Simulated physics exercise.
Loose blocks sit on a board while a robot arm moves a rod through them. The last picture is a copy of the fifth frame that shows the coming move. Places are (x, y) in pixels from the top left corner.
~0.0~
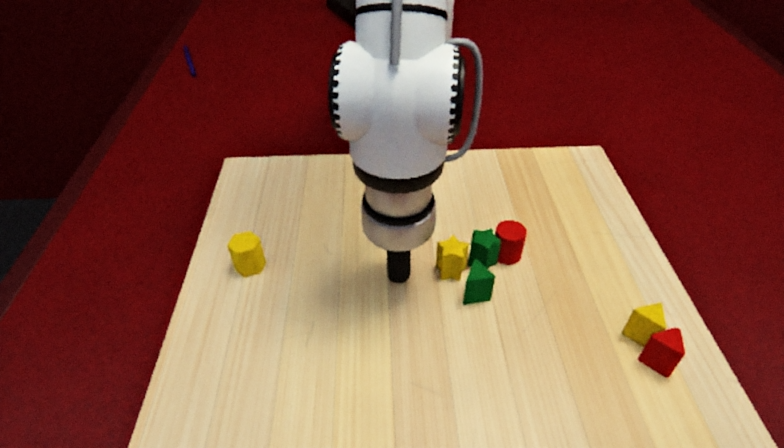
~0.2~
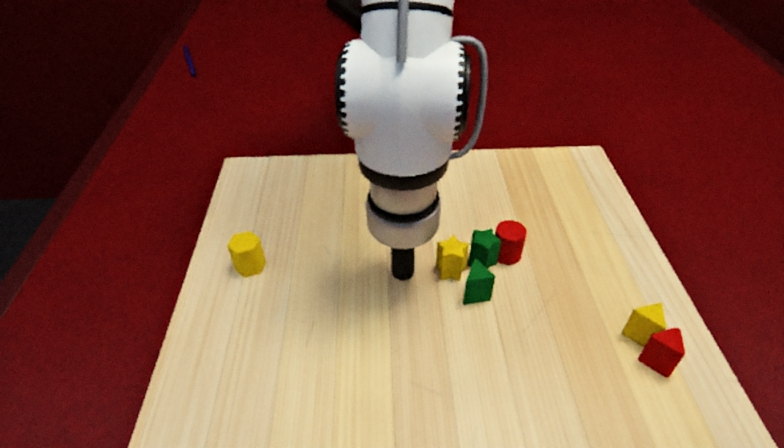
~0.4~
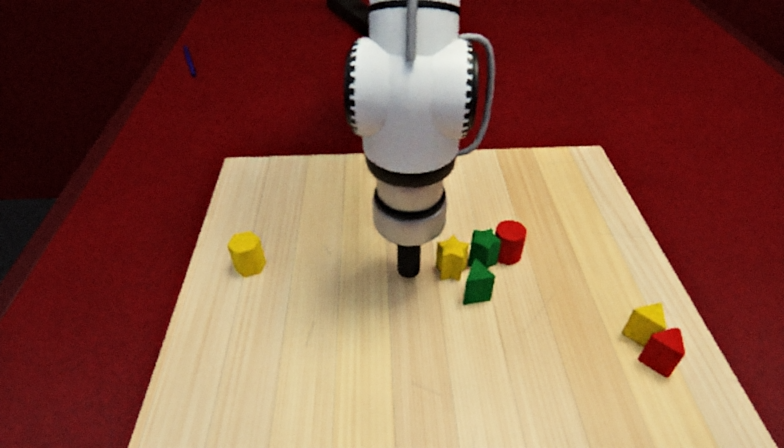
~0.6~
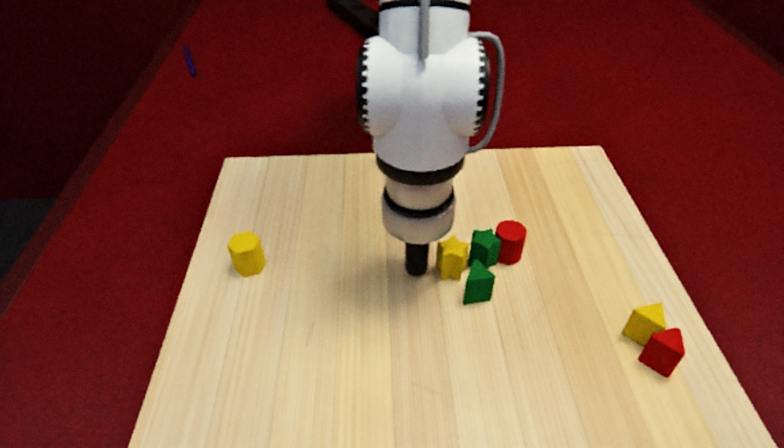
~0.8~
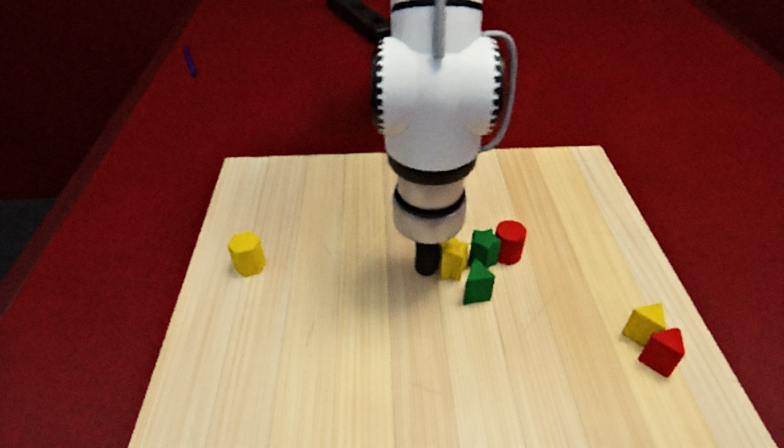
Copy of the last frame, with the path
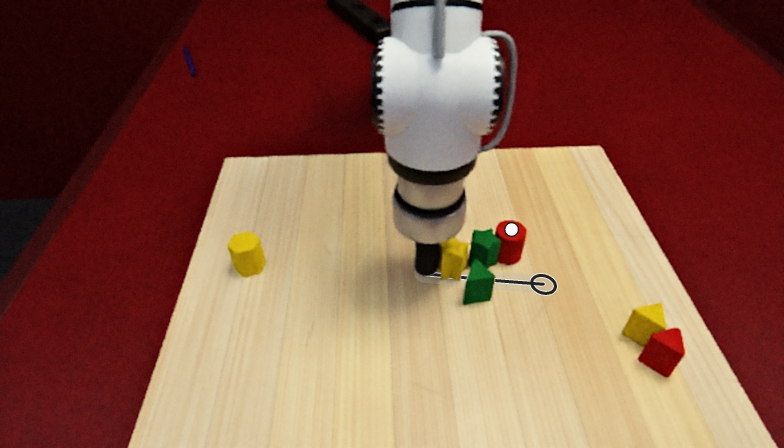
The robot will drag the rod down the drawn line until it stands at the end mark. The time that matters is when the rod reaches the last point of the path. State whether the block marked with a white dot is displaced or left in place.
That one moves away.
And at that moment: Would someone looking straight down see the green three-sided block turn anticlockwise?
No, that is not what happens.
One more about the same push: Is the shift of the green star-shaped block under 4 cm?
No, that is not how it ends up.
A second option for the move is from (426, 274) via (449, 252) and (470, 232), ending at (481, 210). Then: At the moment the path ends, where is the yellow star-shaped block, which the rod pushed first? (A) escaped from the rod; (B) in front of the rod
My answer is option A.
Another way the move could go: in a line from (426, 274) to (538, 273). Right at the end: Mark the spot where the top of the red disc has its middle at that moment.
Its top centre lands on (546, 211).
The line goes from (426, 274) directly to (544, 284); the dot is on the red disc.
On the path given first. One third of the way, rod (465, 273); yellow star-shaped block (489, 247); green star-shaped block (505, 234); red disc (525, 225).
Two thirds of the way, rod (505, 276); yellow star-shaped block (528, 247), turned 25° anticlockwise; green three-sided block (488, 272), turned 65° clockwise; green star-shaped block (533, 230), turned 35° anticlockwise; red disc (542, 215).
At the end, rod (545, 279); yellow star-shaped block (567, 248), turned 35° anticlockwise; green three-sided block (488, 272), turned 65° clockwise; green star-shaped block (554, 230), turned 90° anticlockwise; red disc (542, 211).
